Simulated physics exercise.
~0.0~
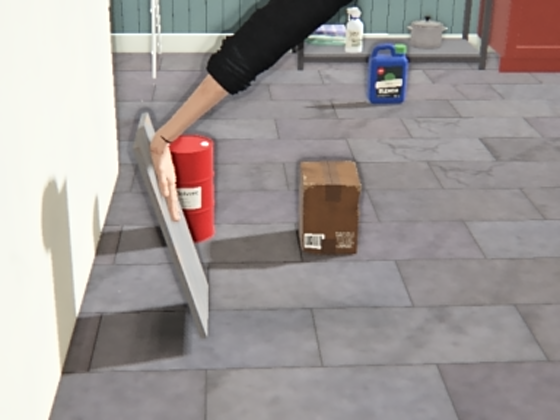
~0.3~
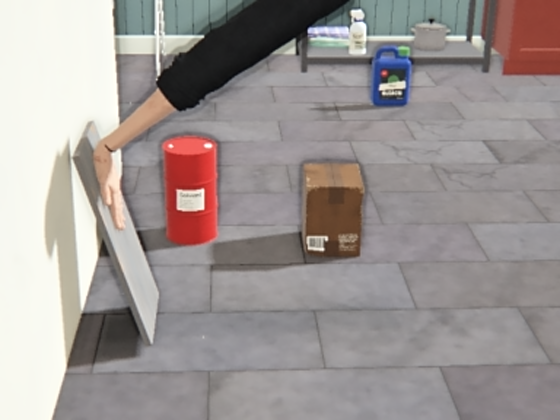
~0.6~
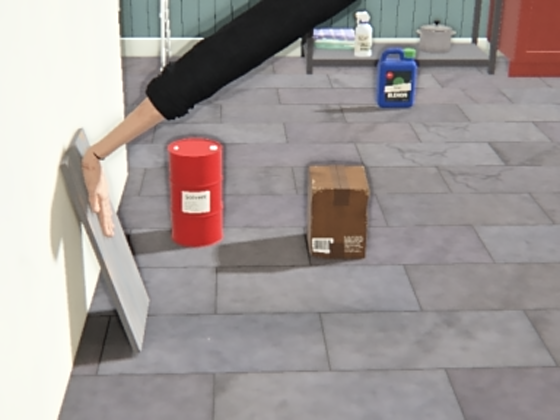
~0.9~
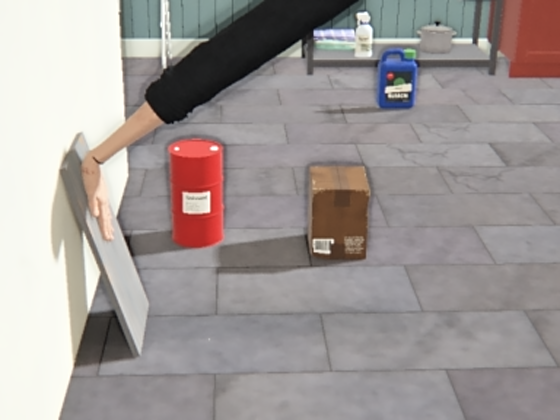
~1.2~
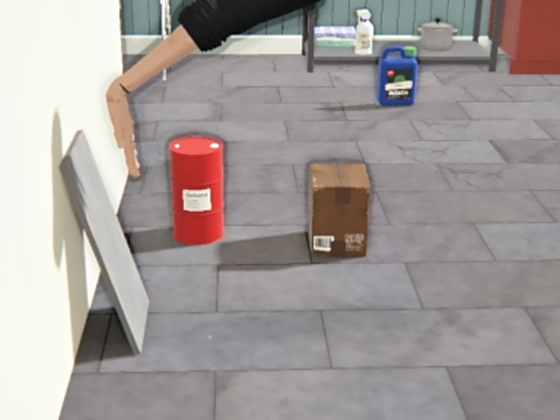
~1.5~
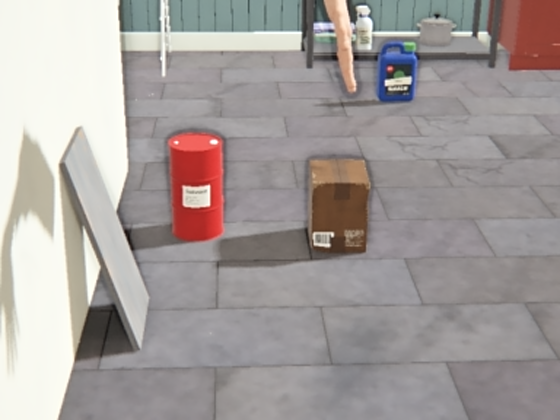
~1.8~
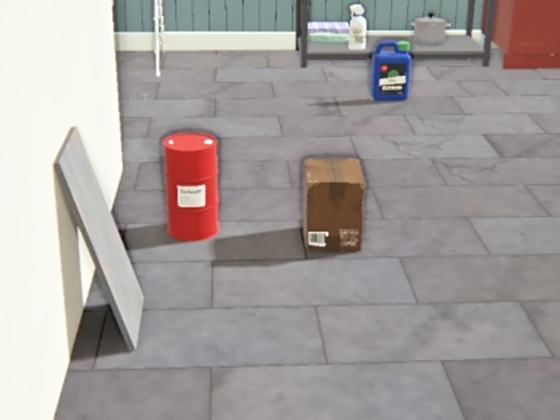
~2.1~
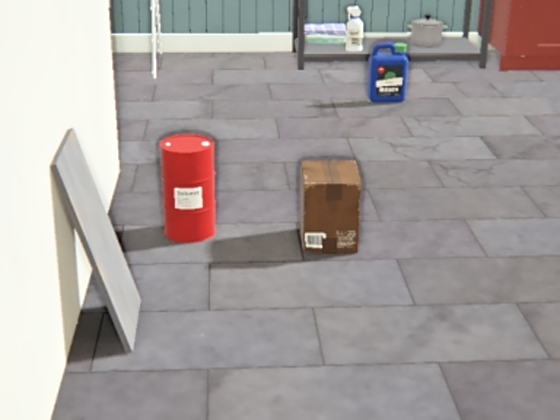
The footage shows a hand moving a grey board left and leaning it against a pale wall, beside a red canister and a brown box on a tiled floor. The hand lets go and withdraws, and the board stays leaning in place.
